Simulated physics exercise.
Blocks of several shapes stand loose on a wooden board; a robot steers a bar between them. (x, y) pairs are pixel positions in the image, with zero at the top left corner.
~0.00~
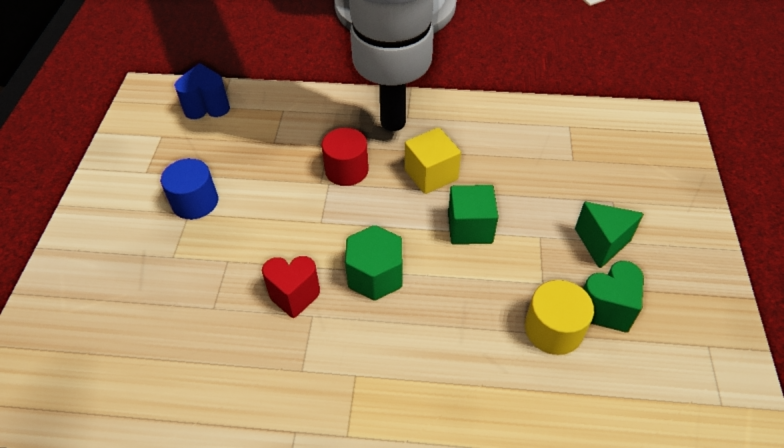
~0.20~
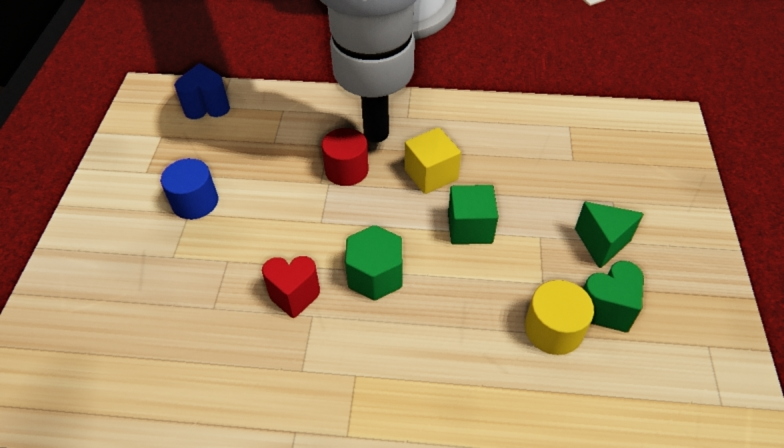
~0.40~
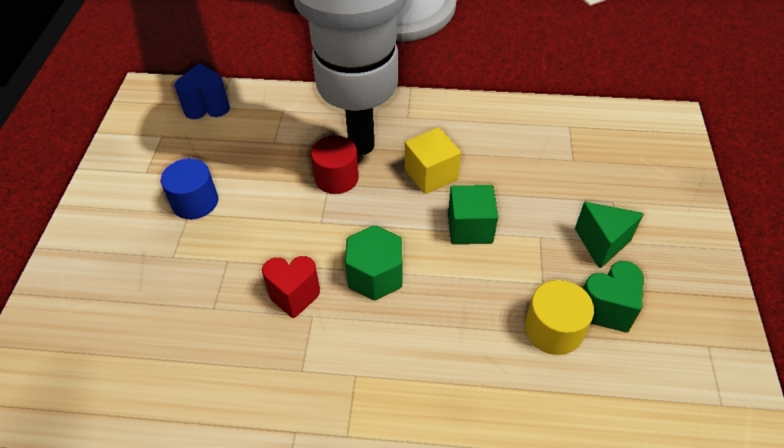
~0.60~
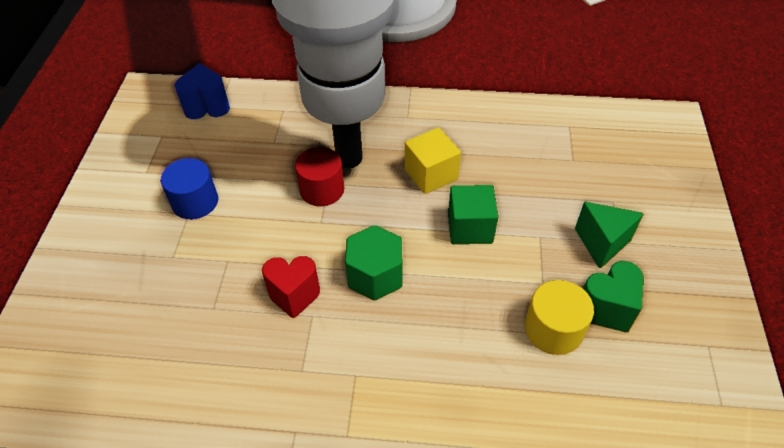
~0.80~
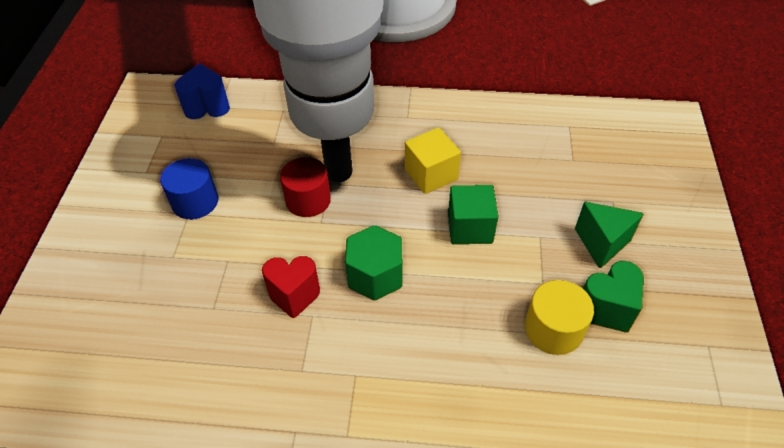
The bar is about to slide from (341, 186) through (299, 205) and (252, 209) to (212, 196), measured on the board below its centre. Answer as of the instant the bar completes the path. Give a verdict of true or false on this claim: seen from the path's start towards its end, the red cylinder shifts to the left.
The statement is correct.
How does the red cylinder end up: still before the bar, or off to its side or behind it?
Answer: Slipped away.
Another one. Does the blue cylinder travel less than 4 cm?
Short answer: Yes.
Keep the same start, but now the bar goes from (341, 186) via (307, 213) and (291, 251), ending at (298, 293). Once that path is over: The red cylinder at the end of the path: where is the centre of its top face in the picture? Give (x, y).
Most likely (253, 199).
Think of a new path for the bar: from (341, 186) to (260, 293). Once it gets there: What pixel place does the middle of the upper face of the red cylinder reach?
The middle of its upper face will lie at (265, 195).
What follows on the original path. One third of the way, bar at (296, 194); red cylinder at (256, 192).
Two thirds of the way, bar at (249, 197); red cylinder at (213, 204).
At the end, bar at (207, 184); blue cylinder at (163, 172); red cylinder at (204, 205); yellow square block still.
